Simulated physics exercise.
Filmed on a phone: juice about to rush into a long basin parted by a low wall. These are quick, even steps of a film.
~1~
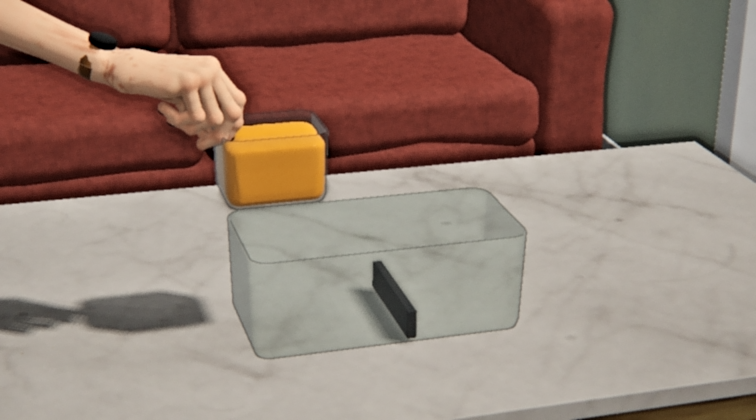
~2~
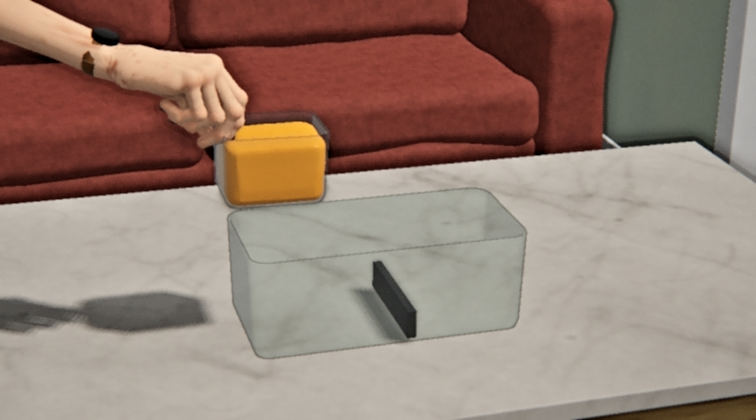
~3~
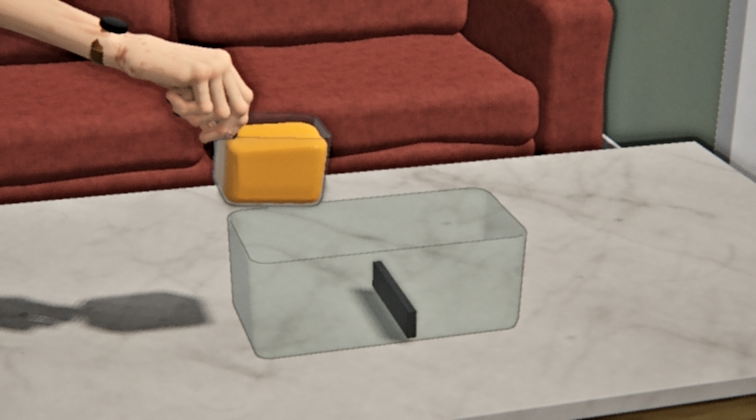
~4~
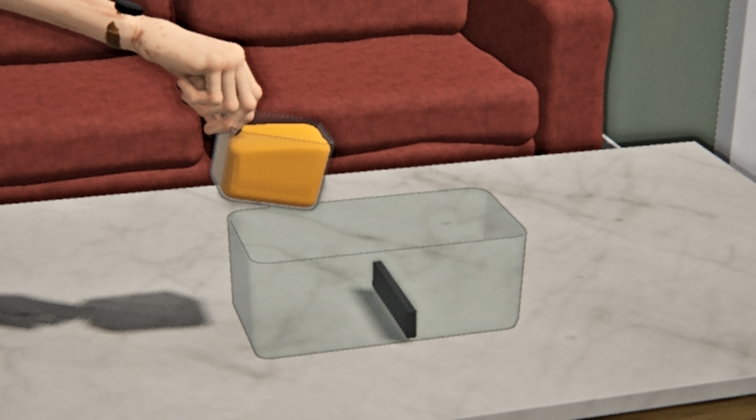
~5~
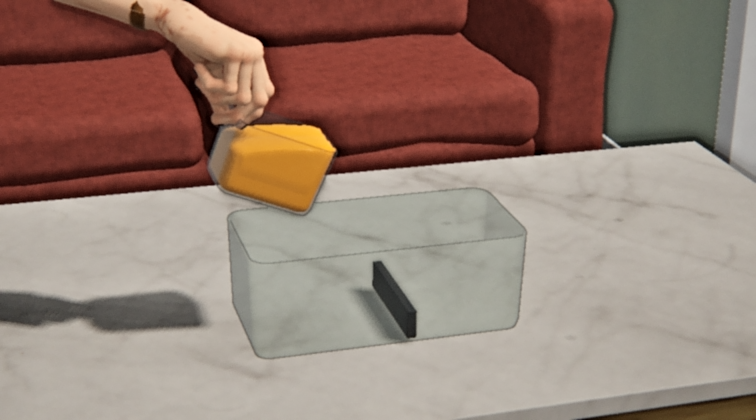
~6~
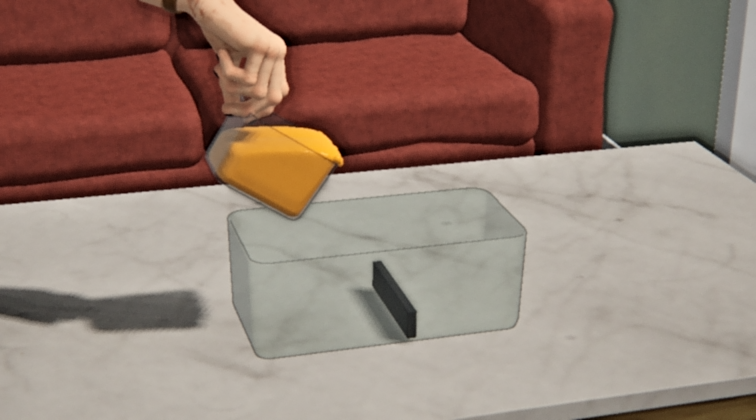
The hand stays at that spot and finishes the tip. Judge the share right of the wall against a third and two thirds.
The share right of the wall is under a third.
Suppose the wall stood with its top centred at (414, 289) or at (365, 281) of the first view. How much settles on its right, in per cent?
The first gives 20 %, the second 55 %.
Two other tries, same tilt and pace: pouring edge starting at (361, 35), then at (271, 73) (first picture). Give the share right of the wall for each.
Roughly 80 per cent, and 15 per cent.
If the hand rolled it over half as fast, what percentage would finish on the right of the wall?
Some 25 per cent.
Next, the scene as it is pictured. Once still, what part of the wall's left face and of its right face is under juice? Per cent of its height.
Some 60 per cent left and 10 right.
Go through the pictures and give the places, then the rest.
Tilt 0°; pouring edge (320, 123); surface from (219, 139) to (317, 131); the long basin's rim runs from (238, 239) to (506, 212); the wall's top is at (394, 287), in the first picture.
Tilt 2°; pouring edge (321, 124); surface from (220, 139) to (318, 131), in the second picture.
Tilt 6°; pouring edge (323, 128); surface from (222, 138) to (319, 132), in the third picture.
Tilt 13°; pouring edge (326, 135); surface from (223, 138) to (323, 133), in the fourth picture.
Tilt 23°; pouring edge (329, 144); surface from (224, 140) to (327, 135), in the fifth picture.
Tilt 34°; pouring edge (330, 155); surface from (219, 147) to (325, 144); 4 per cent is over the edge, in the sixth picture.
A moment on, the oblong tub is tipped on its side and 31 per cent is still to pour, 40 is left of the wall and 3 right of it.
Next, the oblong tub is tipped right over and 6 per cent is still to pour, 82 is left of the wall and 8 right of it.
Then the oblong tub is tipped right over and 0 per cent is still to pour, 86 is left of the wall and 12 right of it.
Later the oblong tub is tipped right over and 0 per cent is still to pour, 86 is left of the wall and 13 right of it.
In the end 86 per cent lies left of the wall, 13 right of it and 1 outside.
